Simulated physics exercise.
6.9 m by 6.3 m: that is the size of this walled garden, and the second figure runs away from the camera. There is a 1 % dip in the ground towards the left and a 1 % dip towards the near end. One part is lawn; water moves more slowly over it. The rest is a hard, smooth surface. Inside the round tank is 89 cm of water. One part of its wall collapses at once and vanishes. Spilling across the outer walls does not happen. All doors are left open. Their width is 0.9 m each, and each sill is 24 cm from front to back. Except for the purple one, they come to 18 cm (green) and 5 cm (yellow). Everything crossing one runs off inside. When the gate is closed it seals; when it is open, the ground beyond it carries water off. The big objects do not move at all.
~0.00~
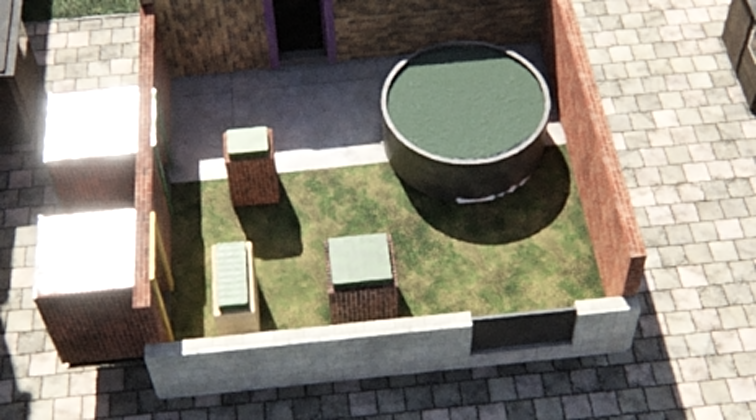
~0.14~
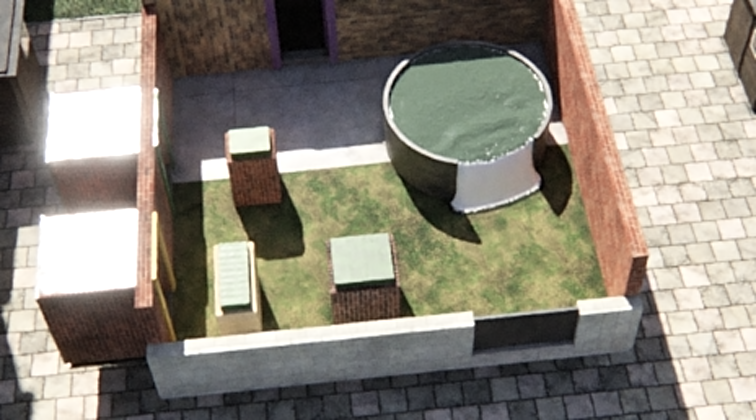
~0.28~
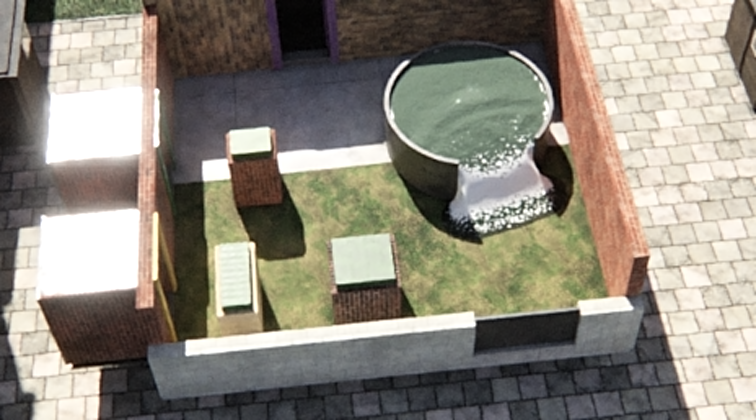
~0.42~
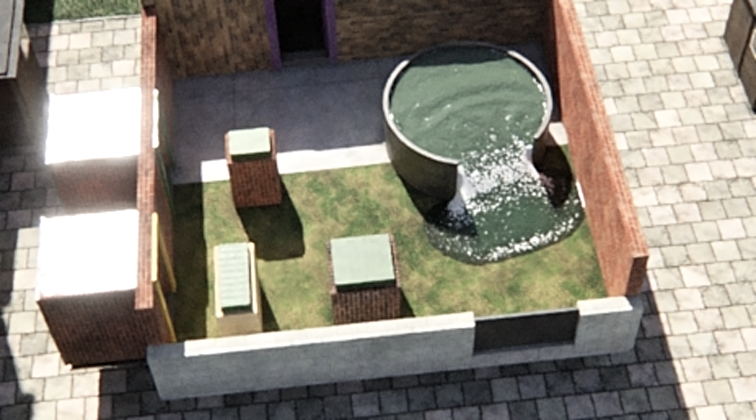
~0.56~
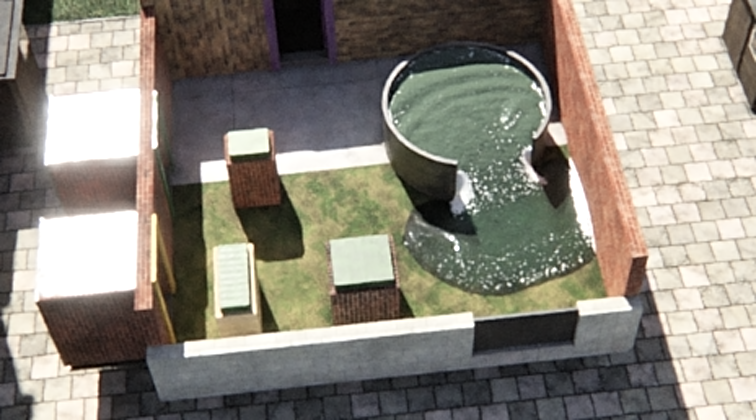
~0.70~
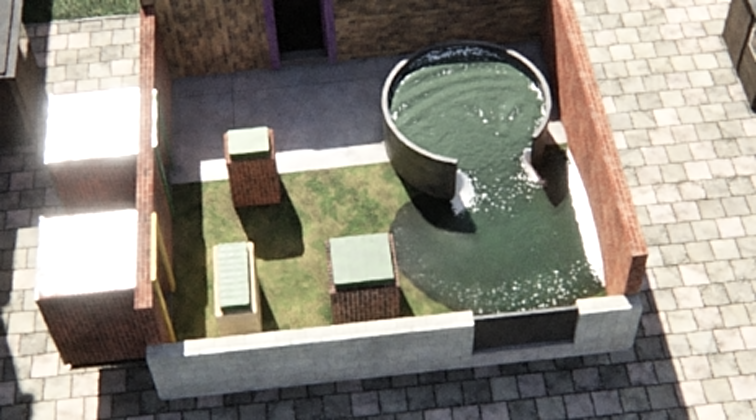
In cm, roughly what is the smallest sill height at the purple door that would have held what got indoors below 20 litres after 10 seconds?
9 cm.
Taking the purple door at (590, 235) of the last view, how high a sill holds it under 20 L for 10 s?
Minimum: Close to 32 cm.
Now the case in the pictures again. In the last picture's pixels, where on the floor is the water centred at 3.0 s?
Centre of the water: Approx. (477, 220) px.
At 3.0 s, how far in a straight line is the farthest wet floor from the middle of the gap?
Roughly 5.6 m from the gap.
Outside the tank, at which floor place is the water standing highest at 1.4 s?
(610, 315).
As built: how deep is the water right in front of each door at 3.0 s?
In cm - green: 0, yellow: 0, purple: 0.
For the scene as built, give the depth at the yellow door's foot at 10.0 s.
It comes to about 13.0 centimetres deep.
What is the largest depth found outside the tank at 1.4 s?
Around 63 centimetres.
After 1.4 s water covers 30 % of the floor, deepest (63 cm) near (610, 315); it has not reached the purple door.
After 3.0 s water covers 40 % of the floor, deepest (49 cm) near (401, 309); it has not reached the purple door.
After 10.0 s water covers 100 % of the floor, deepest (20 cm) near (174, 374); 15 cm at the purple door, 0 litres in over its 14 cm sill.
At the purple door as built, the water arrived by 5.4 s and peaked near 15 cm at 10.0 s.
With a sill of 8 cm, 30 litres would have come in within the 10 s; with 11 cm, 6 litres. So under 20 litres takes about 9 cm.
